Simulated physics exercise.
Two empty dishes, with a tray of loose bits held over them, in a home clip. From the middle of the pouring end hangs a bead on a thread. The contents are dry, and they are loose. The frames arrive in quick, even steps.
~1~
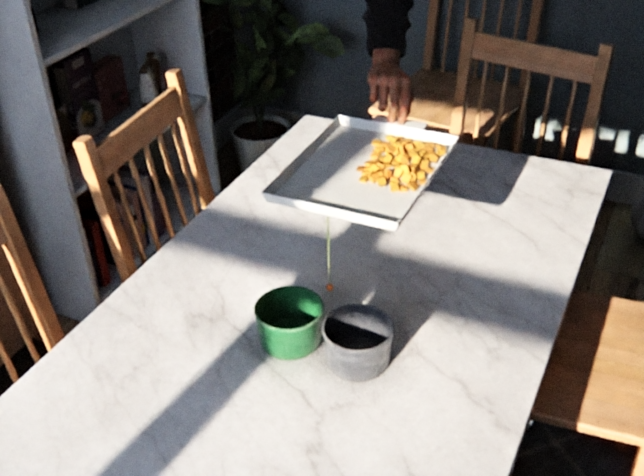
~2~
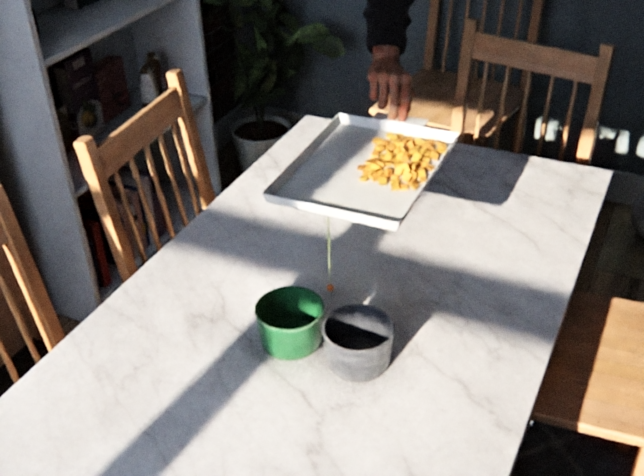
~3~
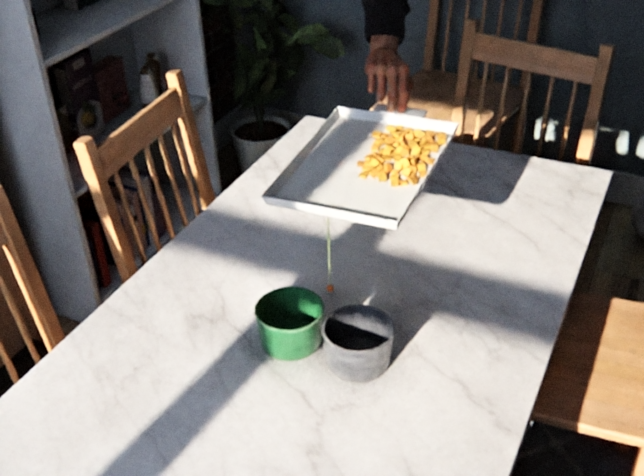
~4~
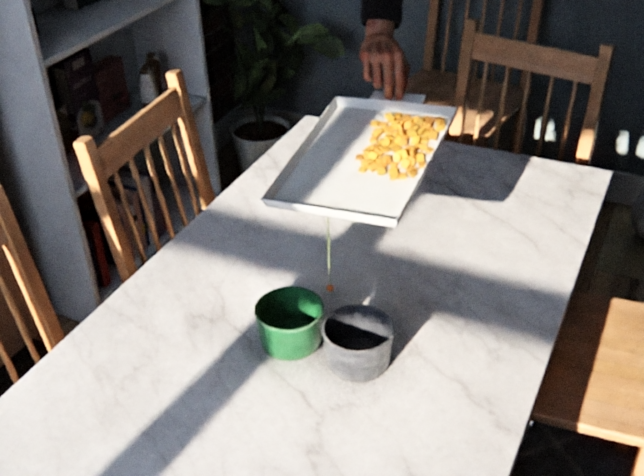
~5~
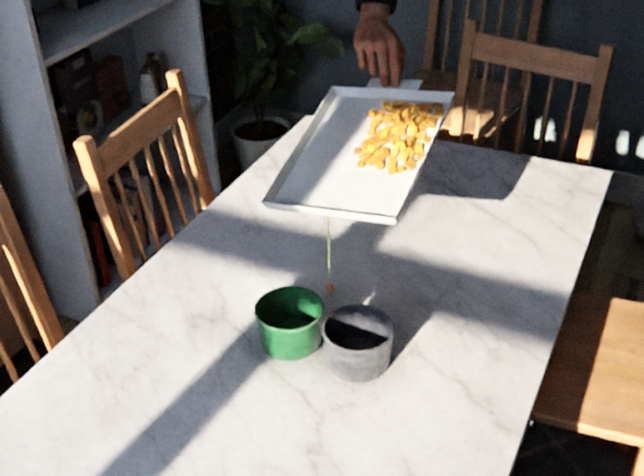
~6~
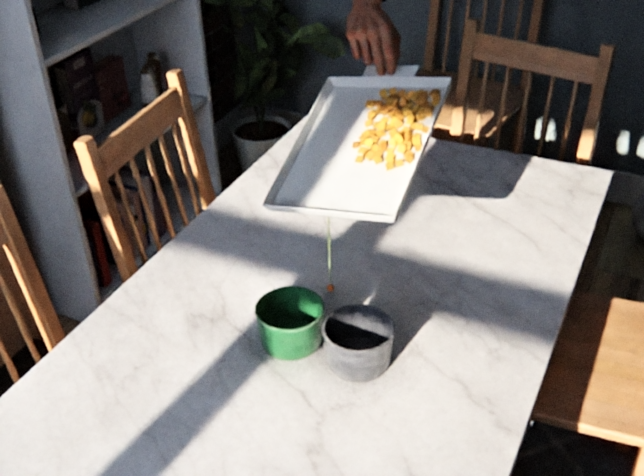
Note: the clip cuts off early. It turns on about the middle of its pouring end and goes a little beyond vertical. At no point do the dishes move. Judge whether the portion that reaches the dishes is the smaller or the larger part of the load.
It is the smaller part.
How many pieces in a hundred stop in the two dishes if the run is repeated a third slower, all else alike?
Roughly 30%.
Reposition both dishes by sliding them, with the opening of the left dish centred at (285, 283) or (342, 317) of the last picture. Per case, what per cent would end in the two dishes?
Roughly 40 per cent, and 0 per cent.
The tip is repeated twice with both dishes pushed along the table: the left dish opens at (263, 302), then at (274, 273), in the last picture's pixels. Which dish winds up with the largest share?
The one at left, then the one at left.
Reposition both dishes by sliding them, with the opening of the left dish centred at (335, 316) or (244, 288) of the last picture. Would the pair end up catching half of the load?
The first try: Not half. The second: More than half.
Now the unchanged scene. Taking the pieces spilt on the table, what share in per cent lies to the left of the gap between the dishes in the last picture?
Close to 100 in a hundred.
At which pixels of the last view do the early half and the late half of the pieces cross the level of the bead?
Early half: (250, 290); late half: (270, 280).
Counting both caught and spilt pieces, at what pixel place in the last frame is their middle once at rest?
Near pixel (251, 329).
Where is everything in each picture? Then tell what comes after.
The first picture shows corners of the pouring end at (266, 191) and (396, 221), level; middle of the load at (404, 161), cereal squares; left dish at (274, 341); right dish at (344, 362); bead on its thread at (330, 287).
The second picture shows corners of the pouring end at (266, 192) and (396, 220), level; middle of the load at (405, 159).
The third picture shows corners of the pouring end at (265, 194) and (395, 219), tipped barely, lowest at the left corner; middle of the load at (404, 153).
The fourth picture shows corners of the pouring end at (265, 197) and (394, 218), tipped a little, lowest at the left corner; middle of the load at (403, 143).
The fifth picture shows corners of the pouring end at (265, 200) and (393, 216), tipped clearly, lowest at the left corner; middle of the load at (401, 133).
The sixth picture shows corners of the pouring end at (265, 203) and (392, 214), tipped clearly, lowest at the left corner; middle of the load at (398, 124); left dish at (275, 341); right dish at (345, 362).
Soon, tray tipped steeply; nearly all on the tray; a small part in the air.
A while on, tray tipped past a quarter turn; a stray few on the tray; about a quarter in the left dish; about two thirds outside both; a small part in the air.
Towards the end, tray tipped past a quarter turn; about a quarter in the left dish; most outside both.
Finally, tray tipped past a quarter turn; none in the right dish; about a quarter in the left dish; most outside both.
